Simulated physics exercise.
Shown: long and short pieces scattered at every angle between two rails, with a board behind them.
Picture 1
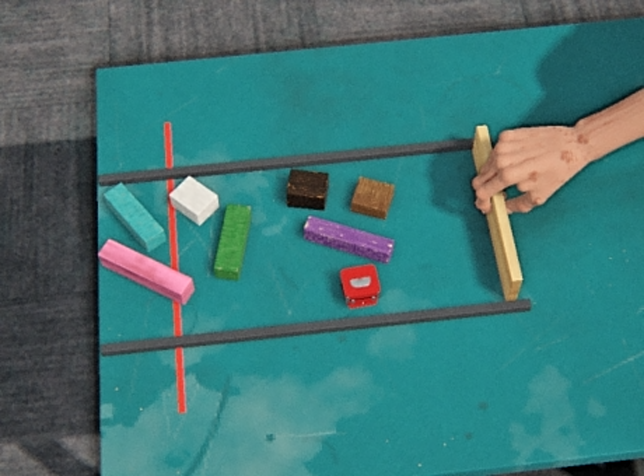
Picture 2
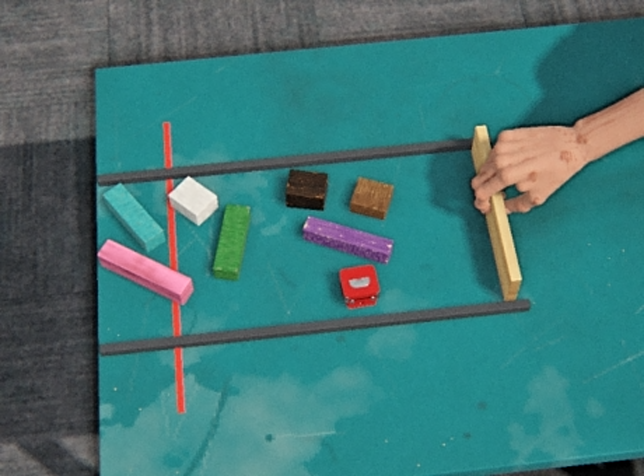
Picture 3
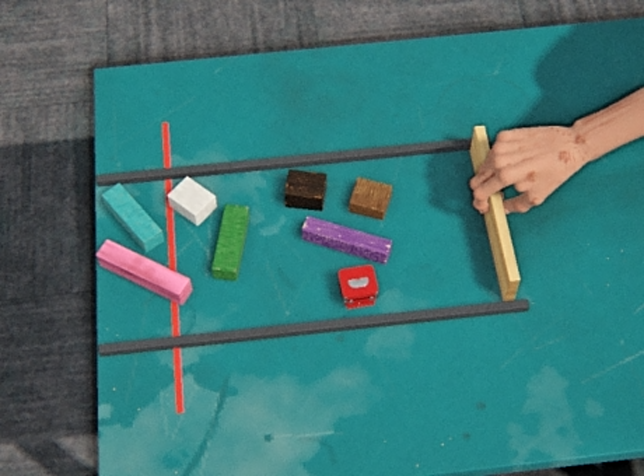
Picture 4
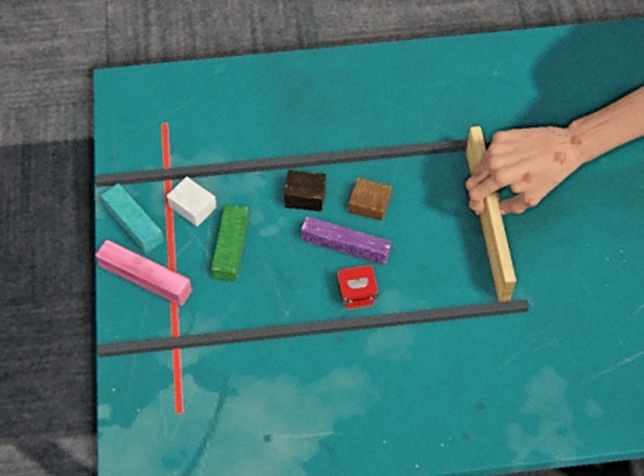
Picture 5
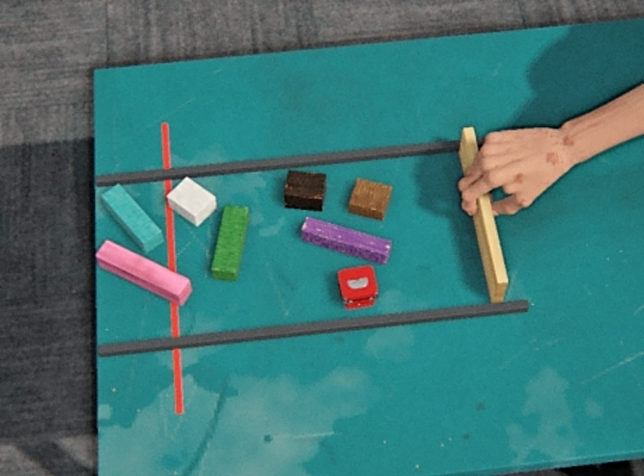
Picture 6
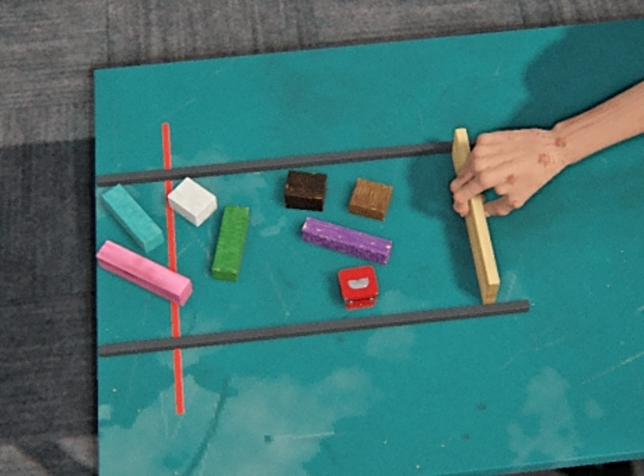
A hand slides a wooden board slightly left between two rails, behind scattered coloured blocks.
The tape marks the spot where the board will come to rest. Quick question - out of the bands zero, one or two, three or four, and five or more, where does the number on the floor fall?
Fallen: A single one or a pair.
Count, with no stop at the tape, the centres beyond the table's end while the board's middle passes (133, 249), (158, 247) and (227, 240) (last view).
In order of the places given, that's 4, 2 and 0.
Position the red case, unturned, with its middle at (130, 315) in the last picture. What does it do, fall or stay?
Here the red case departs.
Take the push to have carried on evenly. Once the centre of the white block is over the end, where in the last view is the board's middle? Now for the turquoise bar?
When the white block crosses, the middle is near (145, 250); when the turquoise bar crosses, near (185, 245).
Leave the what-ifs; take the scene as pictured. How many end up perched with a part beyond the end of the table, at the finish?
Things overhanging at the end: 2.
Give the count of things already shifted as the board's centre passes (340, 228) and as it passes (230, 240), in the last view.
First position 4; second position 8.
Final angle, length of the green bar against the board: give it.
It comes to around 35 degrees.
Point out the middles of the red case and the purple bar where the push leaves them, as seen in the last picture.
Positions - first (157, 315), then (140, 265).
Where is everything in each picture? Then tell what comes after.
The first picture shows turquoise bar (135, 217); pink stick (146, 272); white block (194, 201); board (496, 212); tape (174, 257).
The second picture shows pink stick (145, 272); red case (359, 287).
The third picture shows white block (192, 201); purple bar (347, 240).
The fourth picture shows turquoise bar (132, 218); green bar (231, 243).
The fifth picture shows pink stick (144, 273); black block (305, 191).
The sixth picture shows turquoise bar (133, 218); pink stick (144, 273); white block (193, 202); board (474, 215); tape (172, 258).
Soon after, none off yet; turquoise bar at rest near (133, 218); pink stick at rest near (144, 273); white block at rest near (193, 202).
Then, none off yet; turquoise bar at rest near (133, 218); pink stick at rest near (144, 273); white block at rest near (184, 200).
At rest, the number that fall off is one or two; fallen, turquoise bar.
